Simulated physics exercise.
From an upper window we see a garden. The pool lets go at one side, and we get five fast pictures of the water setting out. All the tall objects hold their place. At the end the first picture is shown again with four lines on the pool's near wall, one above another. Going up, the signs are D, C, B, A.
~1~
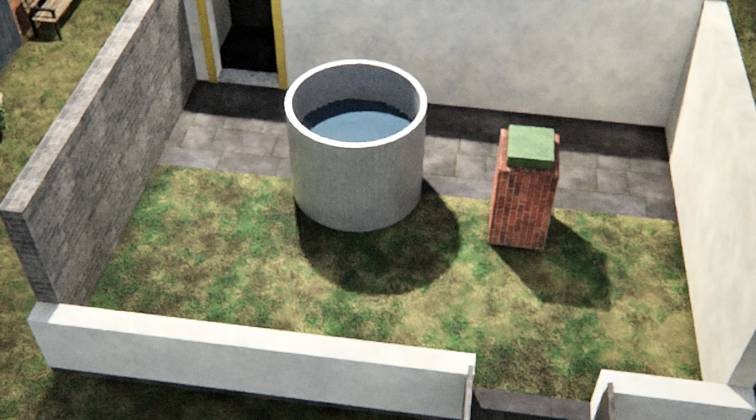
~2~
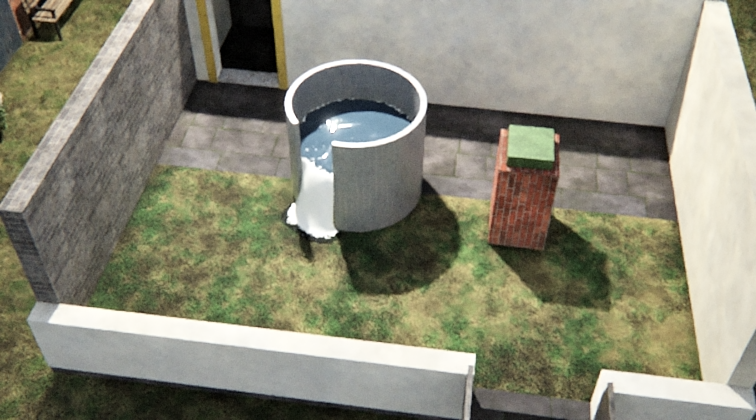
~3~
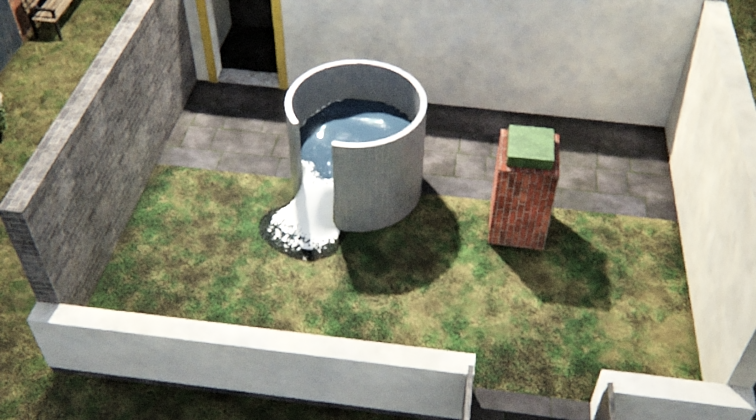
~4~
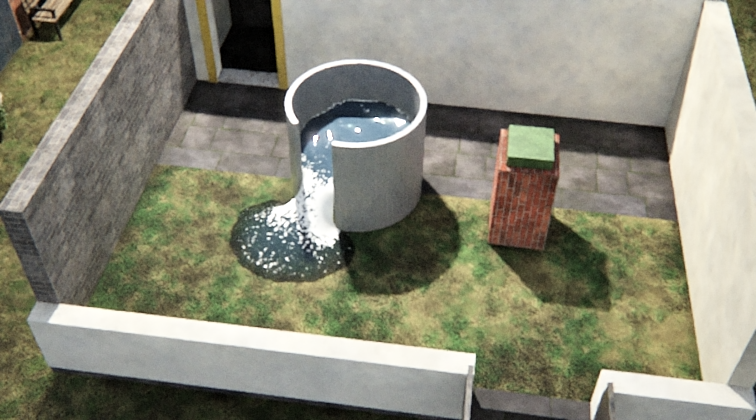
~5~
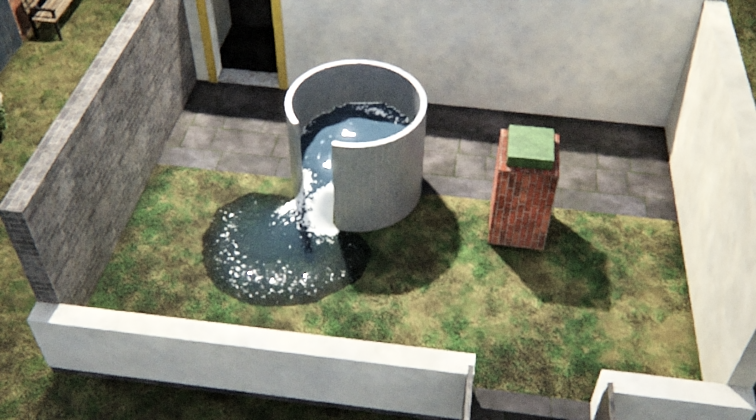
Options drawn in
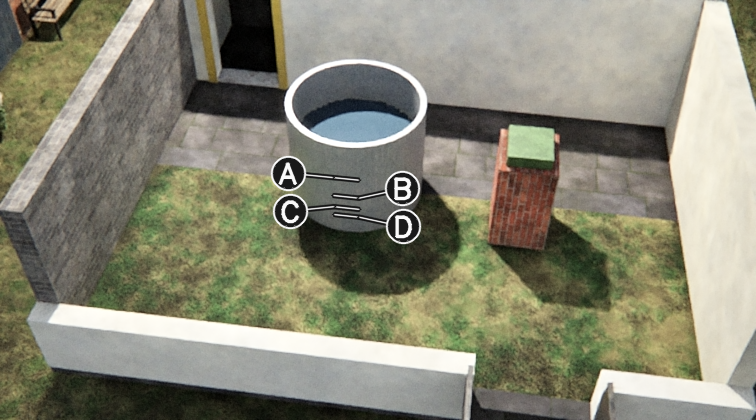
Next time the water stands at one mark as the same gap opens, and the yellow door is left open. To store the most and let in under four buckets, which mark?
Take A.
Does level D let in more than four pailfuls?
No.
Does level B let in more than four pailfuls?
No, that is safe.
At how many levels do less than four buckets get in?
All of the four.
In white, A at (345, 178); B at (346, 196); C at (346, 208); D at (346, 215); from the bottom up D, C, B, A.
Choosing A, a bucket or two gets in.
Choosing B, nothing gets over.
Choosing C, nothing gets over.
Choosing D, nothing gets over.
